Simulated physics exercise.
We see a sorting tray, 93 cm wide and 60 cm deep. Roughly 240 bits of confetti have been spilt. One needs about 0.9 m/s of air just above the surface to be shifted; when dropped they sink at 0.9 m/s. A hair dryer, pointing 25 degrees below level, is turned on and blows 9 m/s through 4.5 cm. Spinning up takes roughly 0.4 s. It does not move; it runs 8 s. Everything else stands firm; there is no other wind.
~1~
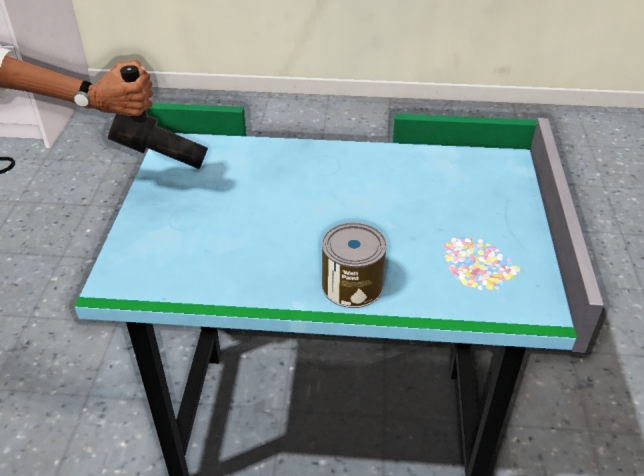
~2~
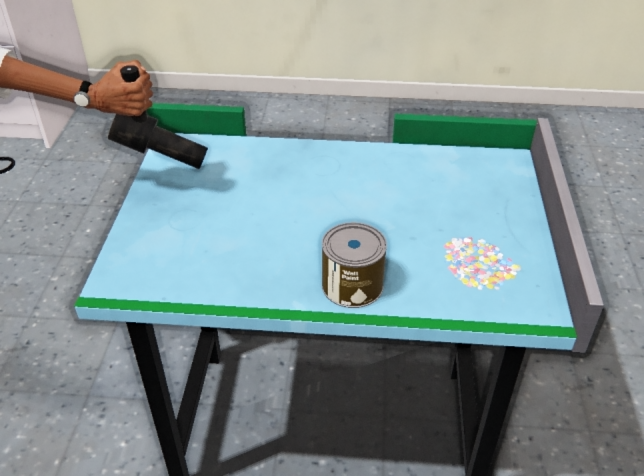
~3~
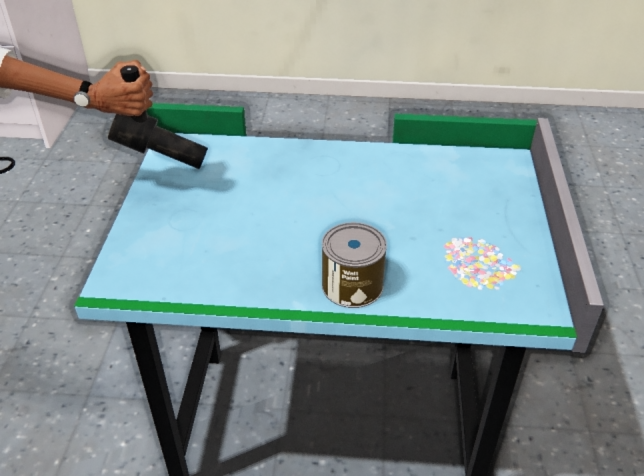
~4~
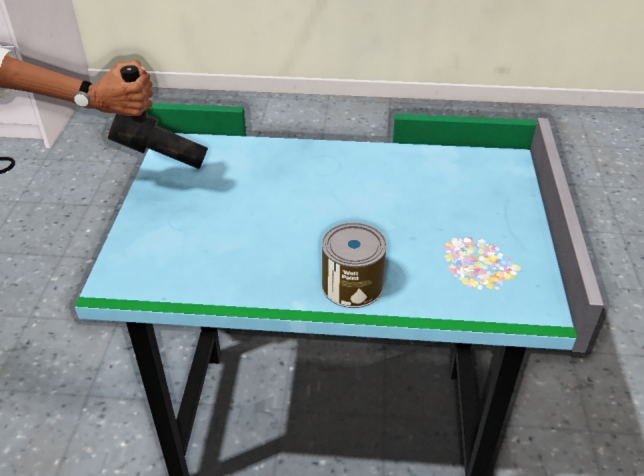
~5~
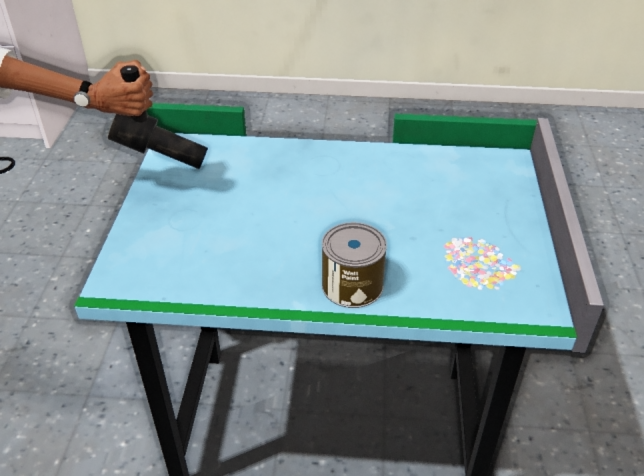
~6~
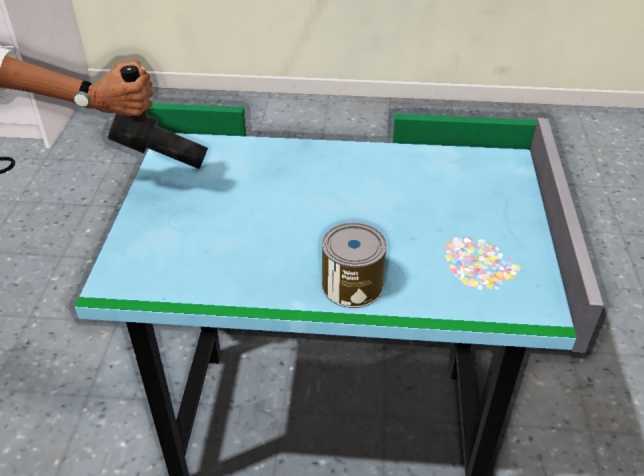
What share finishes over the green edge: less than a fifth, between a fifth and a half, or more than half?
Looking at the bits of confetti, what finishes over the green edge is the greater part.
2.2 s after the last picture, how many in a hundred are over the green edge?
About 100 %.
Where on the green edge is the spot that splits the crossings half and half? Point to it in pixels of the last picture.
Median crossing, approx. (536, 336).
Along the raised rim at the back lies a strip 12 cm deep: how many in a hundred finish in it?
It comes to close to 0 per cent.
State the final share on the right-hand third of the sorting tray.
I'd put it at about 0 percent.
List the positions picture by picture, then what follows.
The middle of the bits of confetti is near (477, 262), none has stirred yet and the mouth of the hair dryer is at (204, 159), in the first frame.
The middle of the bits of confetti is near (477, 263), none has stirred yet and the green edge is centred on (320, 322), in the second frame.
The middle of the bits of confetti is near (477, 263), none has stirred yet and the top of a tin is at (354, 243), in the third frame.
The middle of the bits of confetti is near (477, 263) and none has stirred yet, in the fourth frame.
The middle of the bits of confetti is near (477, 263) and none has stirred yet, in the fifth frame.
The middle of the bits of confetti is near (477, 263) and none has stirred yet, in the sixth frame.
Then, 1.2 s after the last picture the count stands so, 100 % are over the green edge.
Then, 2.2 s after the last picture the count stands so, 100 % are over the green edge.
Then, 4.0 s after the last picture the count stands so, 100 % are over the green edge.
Then, 7.6 s after the last picture, at the end, 100 % are over the green edge.
